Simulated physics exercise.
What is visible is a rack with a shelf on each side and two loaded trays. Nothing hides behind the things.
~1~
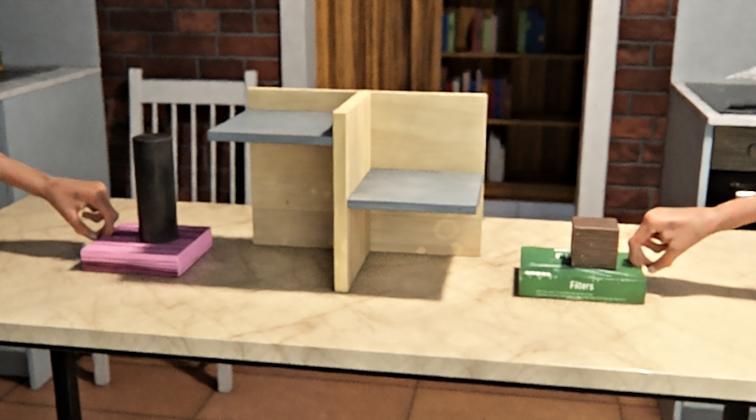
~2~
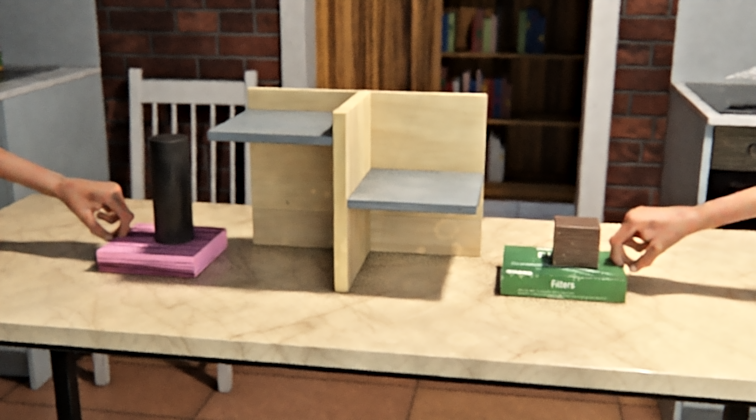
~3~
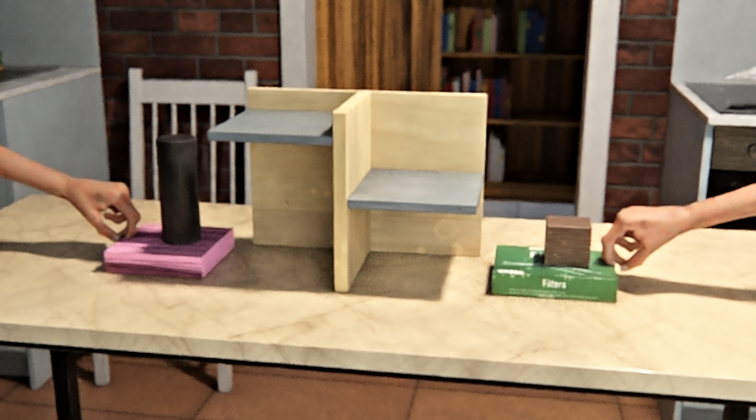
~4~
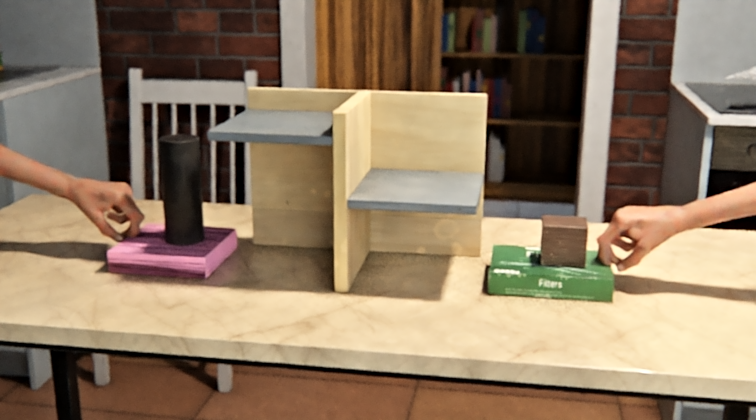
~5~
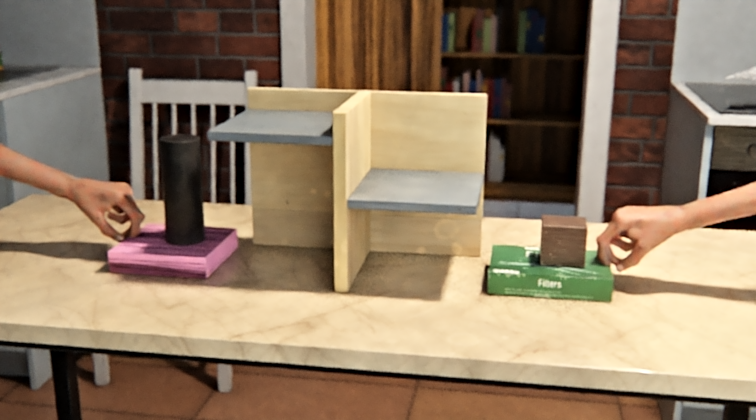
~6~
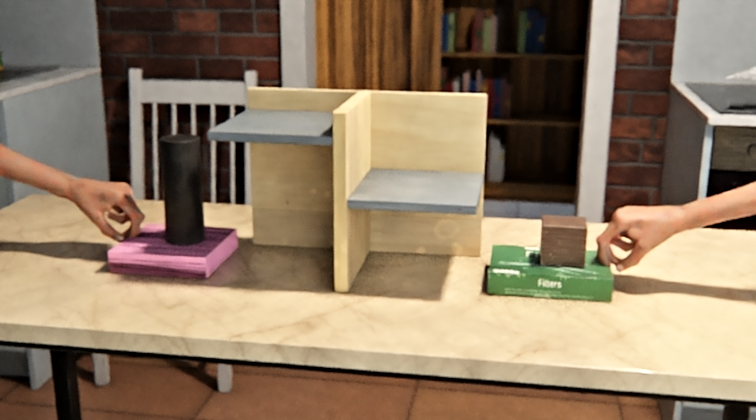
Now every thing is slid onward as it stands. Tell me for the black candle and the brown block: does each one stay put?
My prediction: The black candle makes it in, the brown block makes it in.
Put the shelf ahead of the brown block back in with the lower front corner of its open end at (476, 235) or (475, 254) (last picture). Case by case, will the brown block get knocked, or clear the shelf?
For the two tries, it fits beneath it and then collides with it.
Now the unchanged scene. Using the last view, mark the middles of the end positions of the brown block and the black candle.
The first ends near (433, 234), the second near (290, 195).
Then, 0.98 s later than the last frame, black candle riding along near (228, 192); brown block riding along near (511, 238).
When it is over, the black candle clears the shelf, near (290, 196); the brown block clears the shelf, near (433, 234).
